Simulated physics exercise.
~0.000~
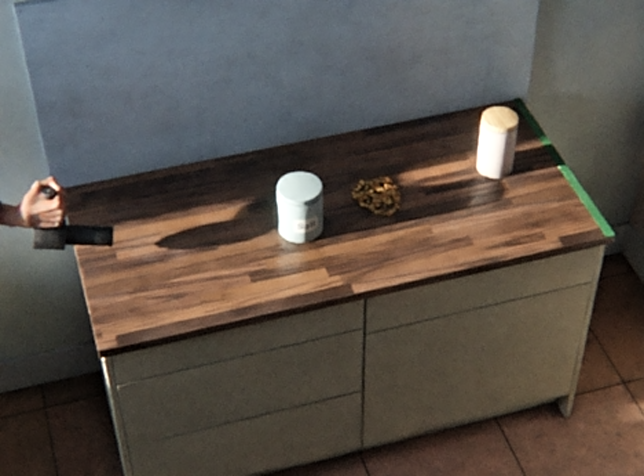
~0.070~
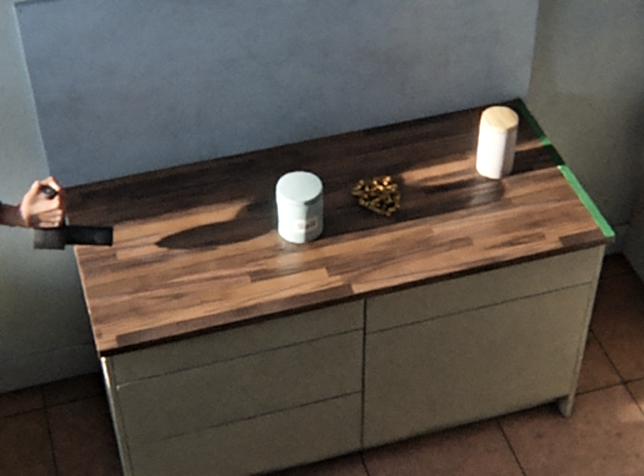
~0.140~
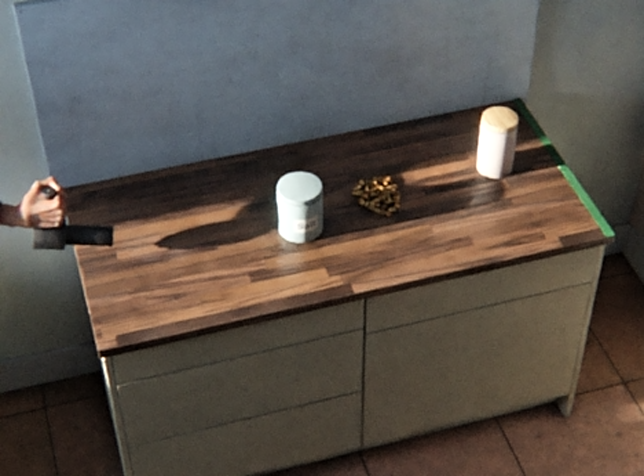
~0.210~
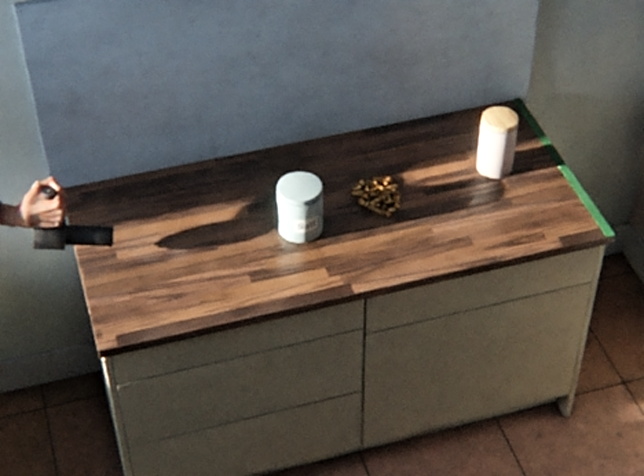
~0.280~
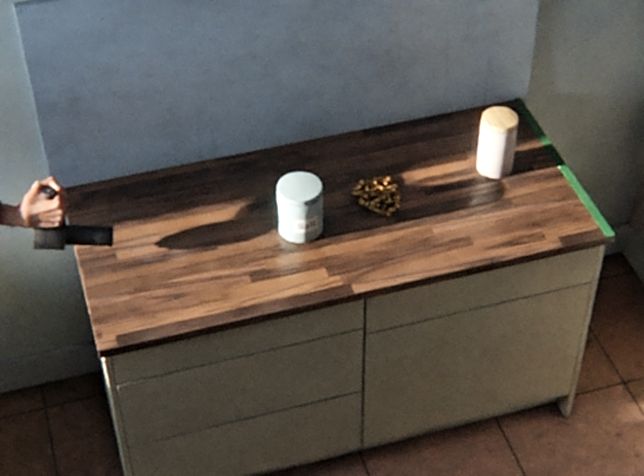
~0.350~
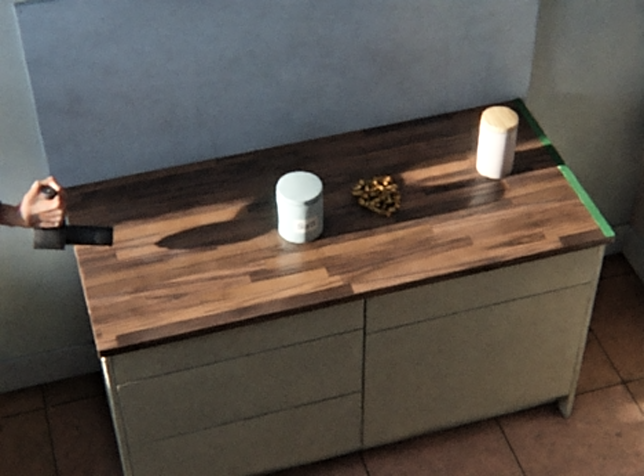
On a wooden kitchen counter, a hand holds a dark dryer while crumbs lie still.
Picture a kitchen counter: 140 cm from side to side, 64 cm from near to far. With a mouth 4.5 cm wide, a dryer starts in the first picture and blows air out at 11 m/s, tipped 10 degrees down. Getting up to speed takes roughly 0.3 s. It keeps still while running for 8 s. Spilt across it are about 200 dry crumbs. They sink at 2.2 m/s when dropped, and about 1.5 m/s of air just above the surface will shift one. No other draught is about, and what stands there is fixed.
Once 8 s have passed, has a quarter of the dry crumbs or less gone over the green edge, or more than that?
A quarter or less has gone.
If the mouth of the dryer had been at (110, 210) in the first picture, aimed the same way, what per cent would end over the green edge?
Then about 50 %.
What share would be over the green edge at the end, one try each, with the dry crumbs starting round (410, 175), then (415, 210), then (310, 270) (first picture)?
First try near 0 %, second near 4 %, third near 0 %.
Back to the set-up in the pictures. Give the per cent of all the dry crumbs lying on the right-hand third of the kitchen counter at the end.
Share at the end: Close to 0 %.
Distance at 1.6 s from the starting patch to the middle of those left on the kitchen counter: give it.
Roughly 0 cm.
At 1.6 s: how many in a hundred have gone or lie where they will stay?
Roughly 90 per cent of them.
After 1.6 s, 0 % are over the green edge; the middle of those still in play is near (380, 195); 91 % have settled or left.
After 2.6 s, 0 % are over the green edge; the middle of those still in play is near (380, 195); 93 % have settled or left.
After 4.4 s, 0 % are over the green edge; the middle of those still in play is near (380, 195); 94 % have settled or left.
After 8.0 s, at the end, 0 % are over the green edge; the middle of those still in play is near (380, 195).
